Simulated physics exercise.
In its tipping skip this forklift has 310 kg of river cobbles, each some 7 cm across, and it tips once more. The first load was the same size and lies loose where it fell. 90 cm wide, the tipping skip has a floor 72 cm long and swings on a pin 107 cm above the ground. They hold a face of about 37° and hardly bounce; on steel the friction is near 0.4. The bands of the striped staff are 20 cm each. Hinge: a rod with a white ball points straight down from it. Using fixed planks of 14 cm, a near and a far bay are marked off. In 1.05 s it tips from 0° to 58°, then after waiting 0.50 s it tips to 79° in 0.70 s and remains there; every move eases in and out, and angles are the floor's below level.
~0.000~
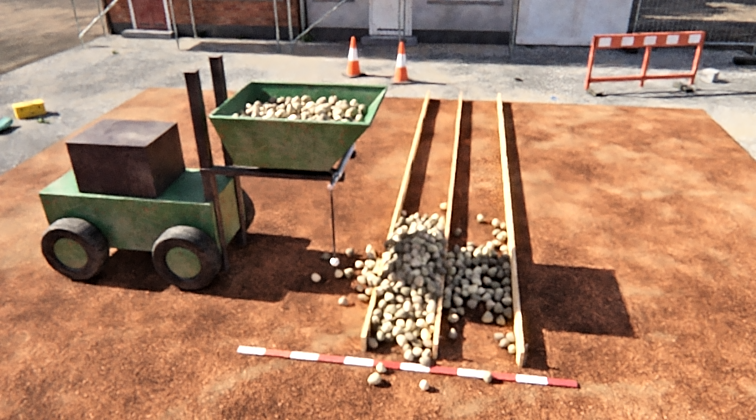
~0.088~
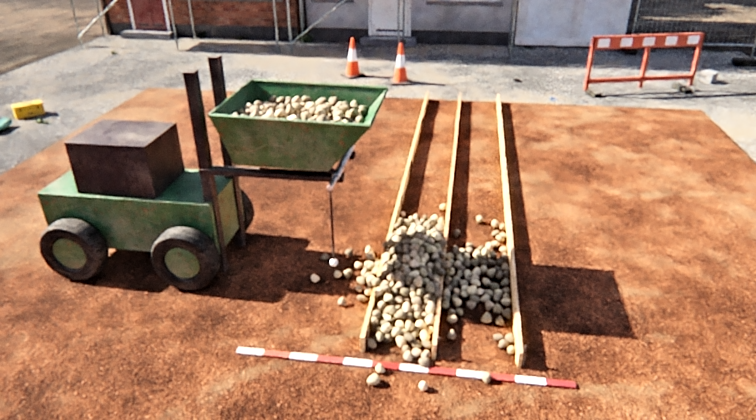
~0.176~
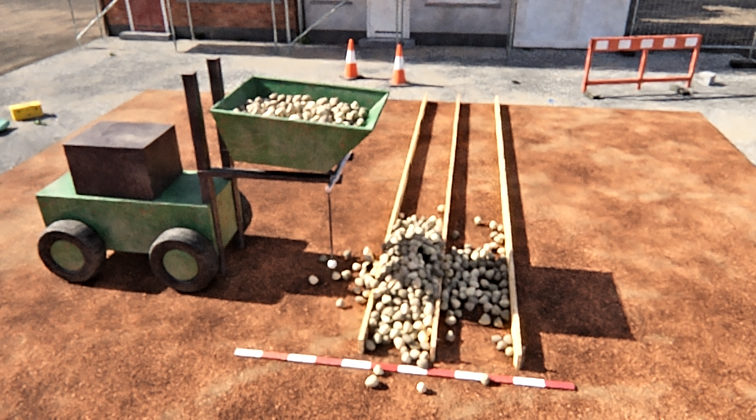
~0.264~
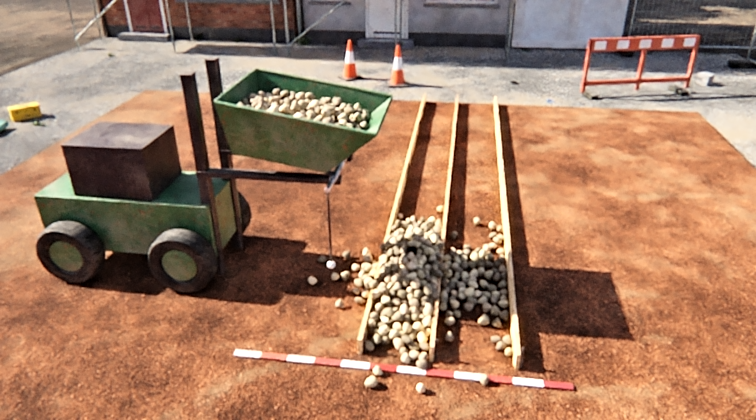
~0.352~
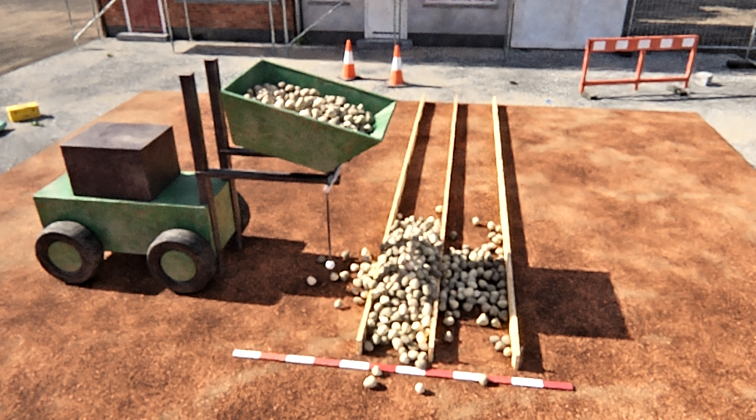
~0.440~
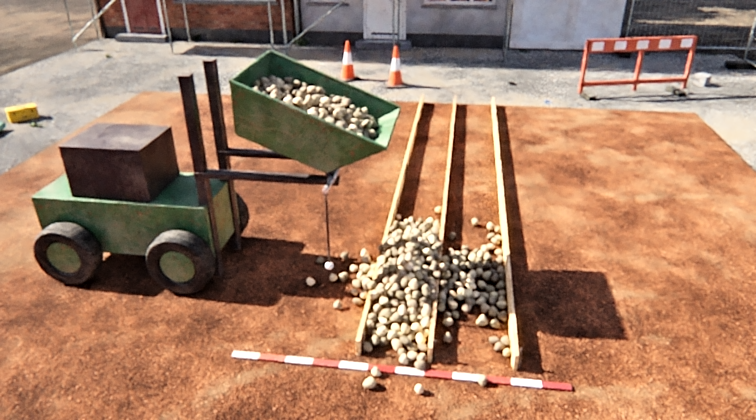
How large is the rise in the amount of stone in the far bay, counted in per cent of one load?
85 %.
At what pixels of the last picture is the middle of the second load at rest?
Their middle rests near (465, 272).
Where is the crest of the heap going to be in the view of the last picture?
It ends up around (448, 250) in the last picture.
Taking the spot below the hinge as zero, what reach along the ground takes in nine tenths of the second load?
About 130 cm.
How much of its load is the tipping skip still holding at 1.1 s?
95 %.
After 0.8 s the floor is at 49°; in per cent of one load, 100 in the tipping skip, 4 short of the bays, 80 in the near bay, 16 in the far bay; the foremost stones are at (502, 277).
After 1.1 s the floor is at 58°; in per cent of one load, 96 in the tipping skip, 4 short of the bays, 84 in the near bay, 16 in the far bay; the foremost stones are at (502, 277).
After 2.7 s the floor is at 79°; in per cent of one load, 9 in the tipping skip, 4 short of the bays, 99 in the near bay, 86 in the far bay, 2 past the last board; the foremost stones are at (559, 283).
After 5.1 s the floor is at 79°; in per cent of one load, 0 in the tipping skip, 4 short of the bays, 92 in the near bay, 100 in the far bay, 3 past the last board; the foremost stones are at (576, 302). Net gain in the far bay, 85.
